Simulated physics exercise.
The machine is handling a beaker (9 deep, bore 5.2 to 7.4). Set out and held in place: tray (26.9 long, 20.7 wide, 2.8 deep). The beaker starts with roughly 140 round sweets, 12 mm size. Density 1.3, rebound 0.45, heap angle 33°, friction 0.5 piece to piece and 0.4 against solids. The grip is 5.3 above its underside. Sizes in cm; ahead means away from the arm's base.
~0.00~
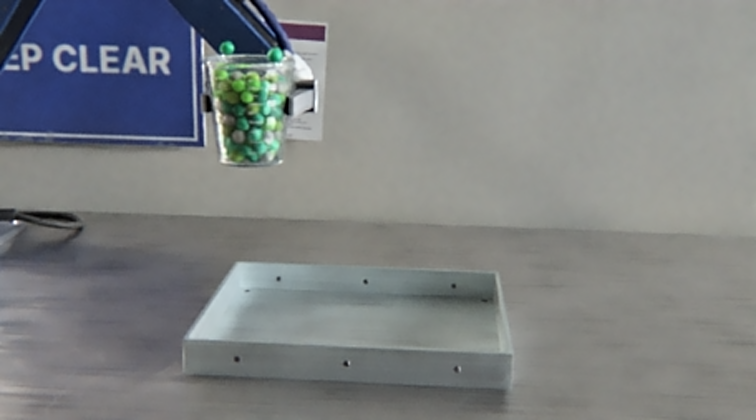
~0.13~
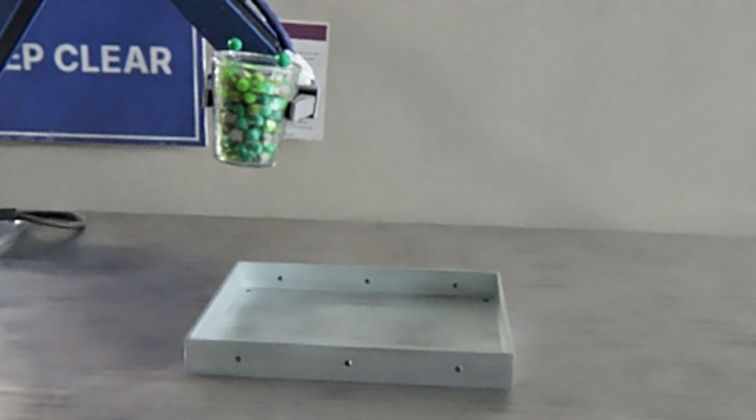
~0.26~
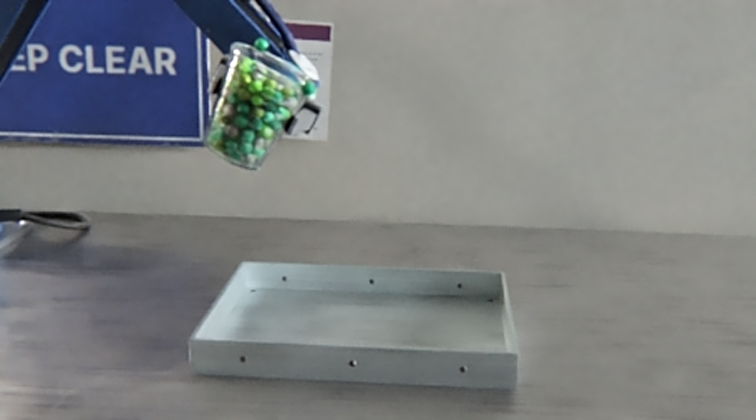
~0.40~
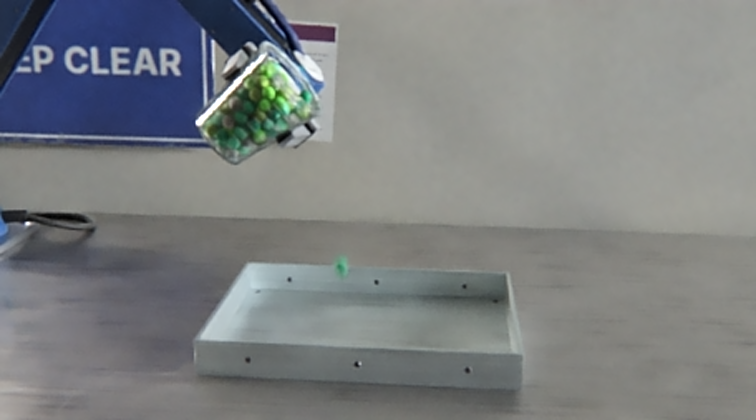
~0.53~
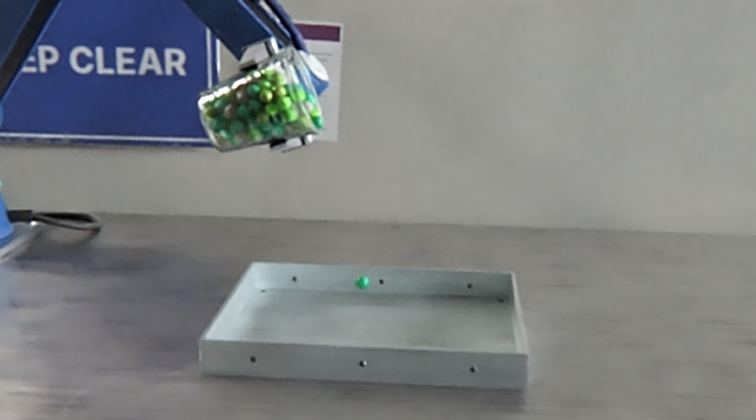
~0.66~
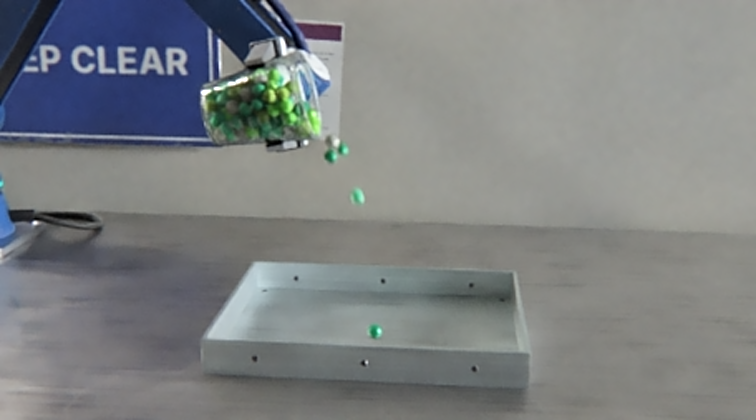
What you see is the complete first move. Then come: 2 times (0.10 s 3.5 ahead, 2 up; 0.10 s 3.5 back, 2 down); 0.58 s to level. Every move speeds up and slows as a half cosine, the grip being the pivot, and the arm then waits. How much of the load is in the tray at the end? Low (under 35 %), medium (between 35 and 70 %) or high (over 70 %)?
In the tray the share is high, over 70 %.
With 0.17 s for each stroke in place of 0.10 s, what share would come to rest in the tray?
It would be near 55 per cent.
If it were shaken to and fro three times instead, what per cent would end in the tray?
Then about 90 per cent.
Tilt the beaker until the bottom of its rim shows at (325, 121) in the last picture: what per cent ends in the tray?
Some 65 per cent.
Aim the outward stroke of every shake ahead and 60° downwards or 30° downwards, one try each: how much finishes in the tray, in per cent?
About 30 and 55 per cent.
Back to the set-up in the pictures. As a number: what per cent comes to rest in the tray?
Roughly 90 per cent.
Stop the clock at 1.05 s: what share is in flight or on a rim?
Roughly 9 per cent.
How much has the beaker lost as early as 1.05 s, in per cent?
Near 85 per cent so far.
After 1.05 s, tilted 77° forward, highest piece 20 above the table; 110 in the tray, 18 in the beaker, 12 in flight or on a rim.
After 1.44 s, tilted 20° forward, highest piece 21 above the table; 123 in the tray, 14 in the beaker, 3 on the table or floor.
After 1.84 s, level, highest piece 20 above the table; 123 in the tray, 14 in the beaker, 3 on the table or floor.
After 2.89 s, level, highest piece 20 above the table; 123 in the tray, 14 in the beaker, 3 on the table or floor.
In the end, 123 in the tray, 14 in the beaker, 3 on the table or floor. That is 88 % in the tray.
